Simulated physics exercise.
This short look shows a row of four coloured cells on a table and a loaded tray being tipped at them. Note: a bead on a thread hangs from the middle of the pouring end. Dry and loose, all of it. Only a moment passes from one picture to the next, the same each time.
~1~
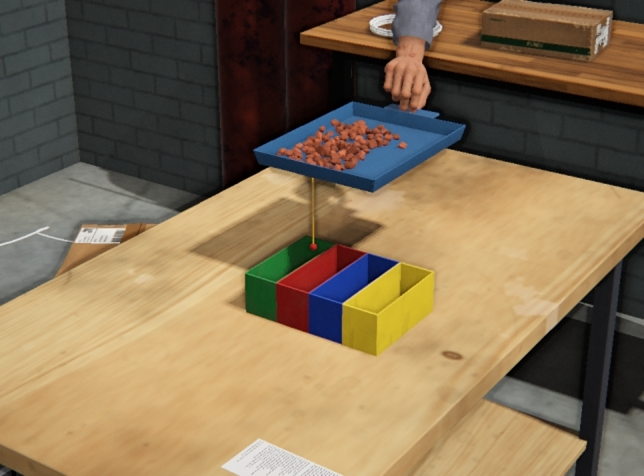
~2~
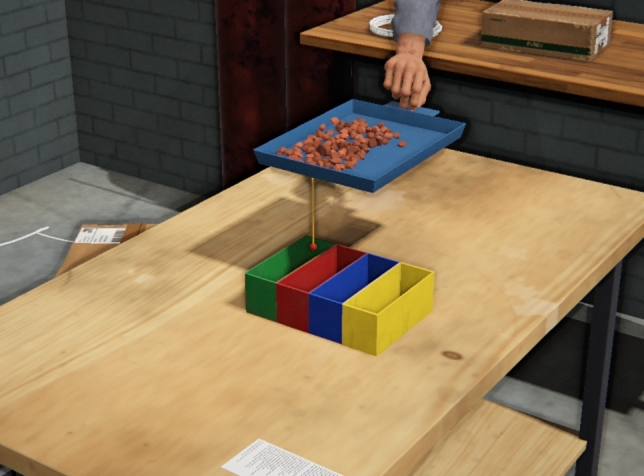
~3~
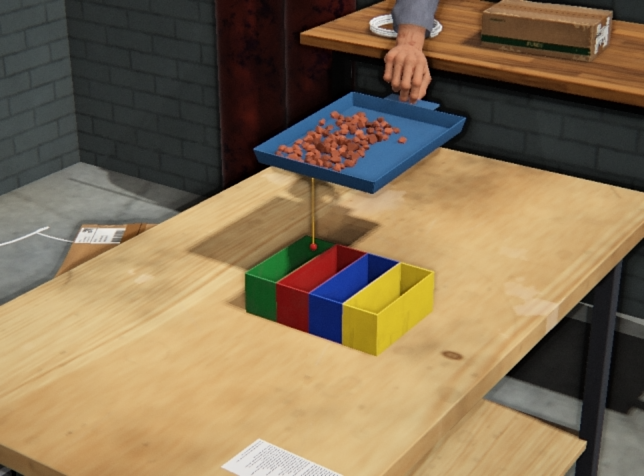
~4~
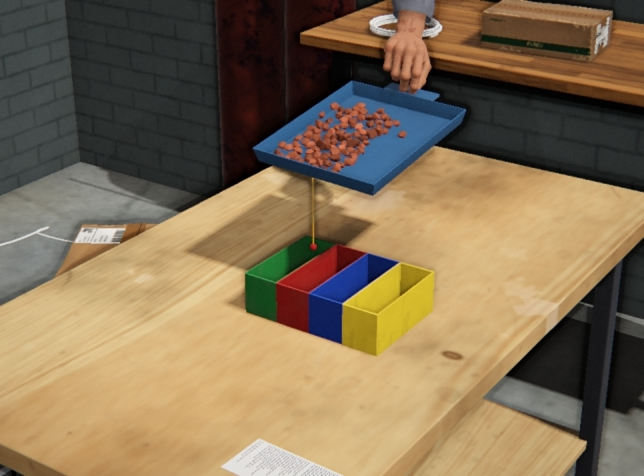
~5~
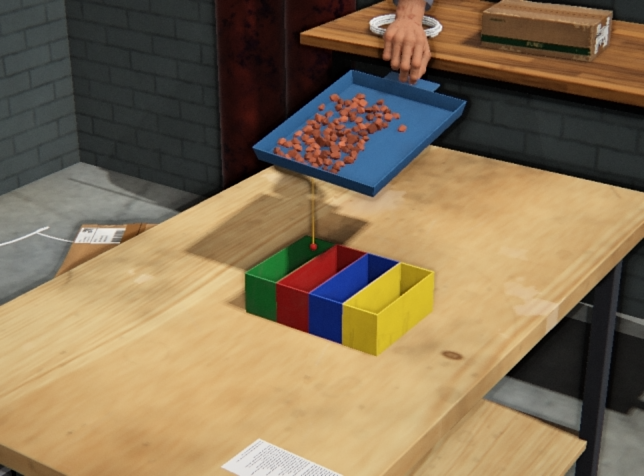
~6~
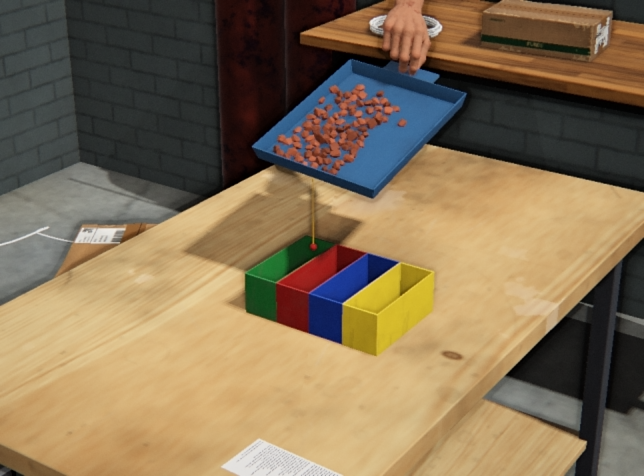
A blue tray loaded with reddish crushed bits starts out level, held by a hand at its far edge above a row of green, red, blue and yellow cells. The hand gradually raises that edge, tilting the tray toward its near right corner, until it slopes clearly while the cells stay still.
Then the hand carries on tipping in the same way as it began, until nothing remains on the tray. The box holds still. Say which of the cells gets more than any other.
That would be the blue cell.
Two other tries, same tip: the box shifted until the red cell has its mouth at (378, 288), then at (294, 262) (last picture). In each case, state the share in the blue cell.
Trial 1 about 0 %, trial 2 about 30 %.
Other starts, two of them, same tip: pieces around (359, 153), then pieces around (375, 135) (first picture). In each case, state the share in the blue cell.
Close to 60 and close to 60 per cent.
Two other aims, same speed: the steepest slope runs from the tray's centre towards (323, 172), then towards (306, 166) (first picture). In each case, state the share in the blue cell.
Shares: 10 %, then 0 %.
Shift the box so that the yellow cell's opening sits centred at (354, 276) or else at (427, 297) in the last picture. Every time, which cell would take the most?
Yellow, and then the red one.
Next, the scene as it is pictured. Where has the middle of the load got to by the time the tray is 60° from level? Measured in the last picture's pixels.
Load centre: Approx. (333, 169).
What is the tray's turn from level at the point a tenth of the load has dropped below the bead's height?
Roughly 70 degrees at that moment.
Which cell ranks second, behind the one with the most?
Second best is red.
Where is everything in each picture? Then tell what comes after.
Corners of the pouring end at (259, 150) and (373, 178), level; middle of the load at (341, 146), bits of crushed brick; bead on its thread at (313, 247); green cell at (261, 294); red cell at (293, 304); blue cell at (326, 315); yellow cell at (360, 326), in the first picture.
Corners of the pouring end at (259, 149) and (373, 178), level; middle of the load at (341, 145), in the second picture.
Corners of the pouring end at (258, 149) and (373, 180), tipped barely, lowest at the right corner; middle of the load at (341, 142), in the third picture.
Corners of the pouring end at (258, 147) and (373, 182), tipped a little, lowest at the right corner; middle of the load at (341, 138), in the fourth picture.
Corners of the pouring end at (258, 146) and (372, 184), tipped a little, lowest at the right corner; middle of the load at (340, 134), in the fifth picture.
Corners of the pouring end at (257, 146) and (372, 186), tipped clearly, lowest at the right corner; middle of the load at (340, 130); green cell at (261, 294); red cell at (293, 304); blue cell at (326, 315); yellow cell at (360, 326), in the sixth picture.
Soon after the last picture, tray tipped steeply; nearly all on the tray; a stray few falling or outside the box.
A little later, tray tipped right over; about a third on the tray; about a quarter in the blue cell; a small part in the red cell; a small part in the yellow cell; a small part falling or outside the box.
Later still, tray tipped past a quarter turn; about two thirds in the blue cell; about a quarter in the red cell; a small part in the yellow cell; a stray few in the green cell; a stray few falling or outside the box.
At rest, tray tipped past a quarter turn; about two thirds in the blue cell; about a quarter in the red cell; a small part in the yellow cell; a stray few in the green cell; a stray few outside the box.
